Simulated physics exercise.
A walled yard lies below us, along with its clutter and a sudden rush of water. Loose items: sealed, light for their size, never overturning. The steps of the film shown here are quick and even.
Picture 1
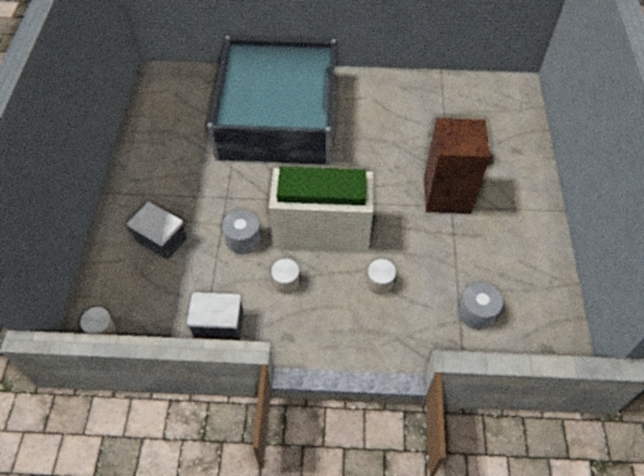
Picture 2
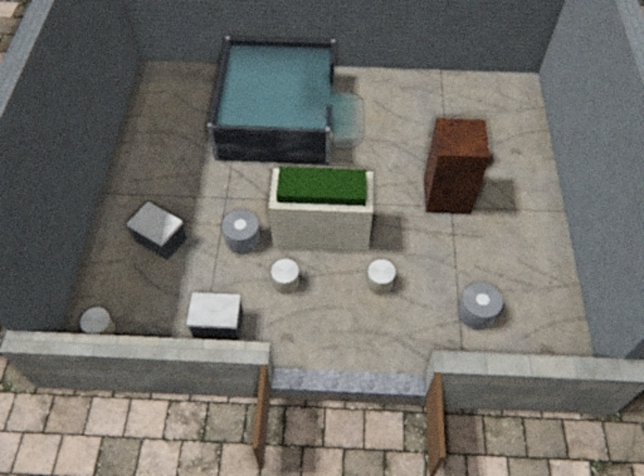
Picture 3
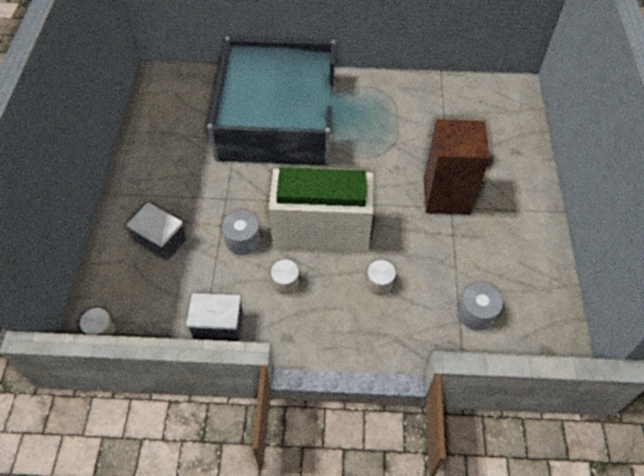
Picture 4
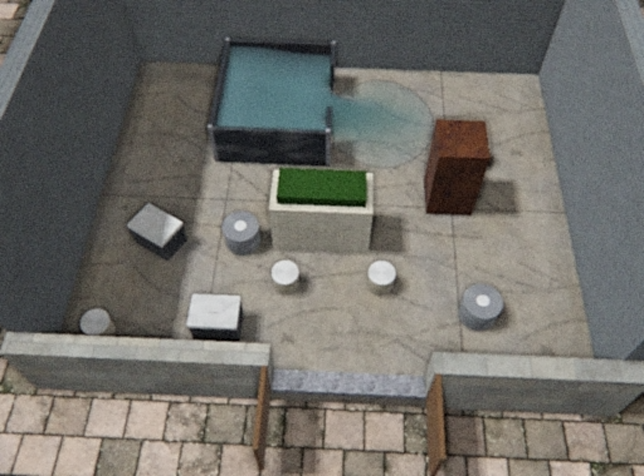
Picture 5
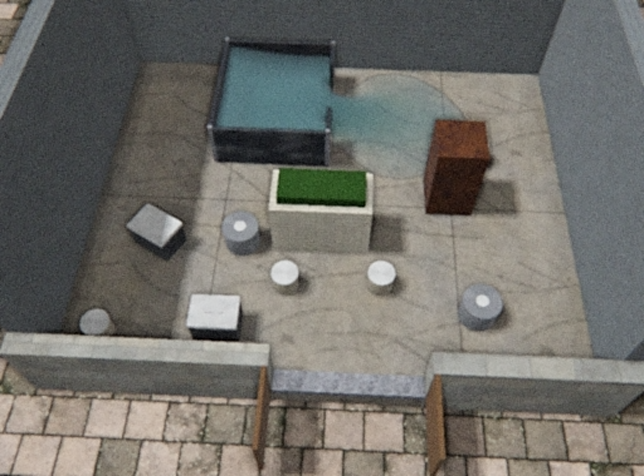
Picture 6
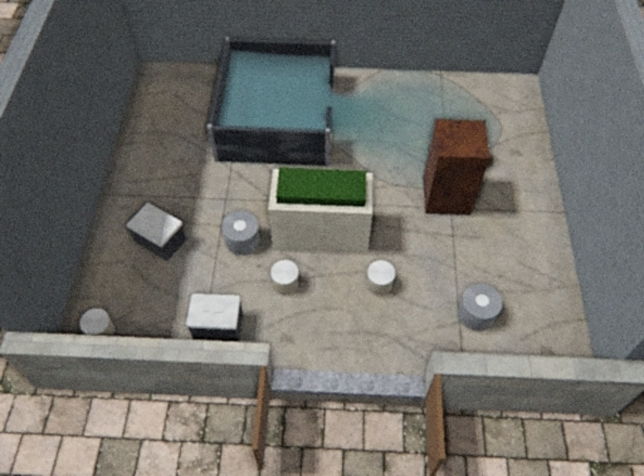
In the video, water pours from the right side of a raised pool in a walled yard and spreads rightward across the paving, reaching around a reddish-brown cabinet, while the planter, blocks and round containers show no clear movement.
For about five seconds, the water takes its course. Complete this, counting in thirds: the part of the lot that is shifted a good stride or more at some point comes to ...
It comes to less than a third.
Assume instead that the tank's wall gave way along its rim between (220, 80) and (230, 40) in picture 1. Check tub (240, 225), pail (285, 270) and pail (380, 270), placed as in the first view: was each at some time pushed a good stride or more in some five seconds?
Result per item - displaced that far / short of that distance / short of that distance.
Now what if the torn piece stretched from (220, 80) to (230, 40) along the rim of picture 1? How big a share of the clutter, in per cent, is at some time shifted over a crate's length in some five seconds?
Roughly 50 %.
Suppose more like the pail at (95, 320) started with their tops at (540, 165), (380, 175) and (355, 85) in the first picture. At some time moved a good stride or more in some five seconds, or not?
First driven off; second falls short; third driven off.
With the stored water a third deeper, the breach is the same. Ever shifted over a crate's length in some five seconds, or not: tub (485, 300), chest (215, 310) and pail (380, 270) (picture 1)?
As asked: Went the distance, fell short, fell short.
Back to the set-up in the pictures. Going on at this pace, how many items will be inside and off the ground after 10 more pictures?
The number is 1.
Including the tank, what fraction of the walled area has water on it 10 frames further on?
Roughly 40 per cent.
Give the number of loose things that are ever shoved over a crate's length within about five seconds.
Count: 1.
A moment on, 0 of 8 are well off their spots; 0 afloat.
Next, 1 of 8 are well off their spots; 1 afloat.
Later, 1 of 8 are well off their spots; 0 afloat.
In the end, 1 of 8 are well off their spots, and 1 have been at some point; 1 afloat.
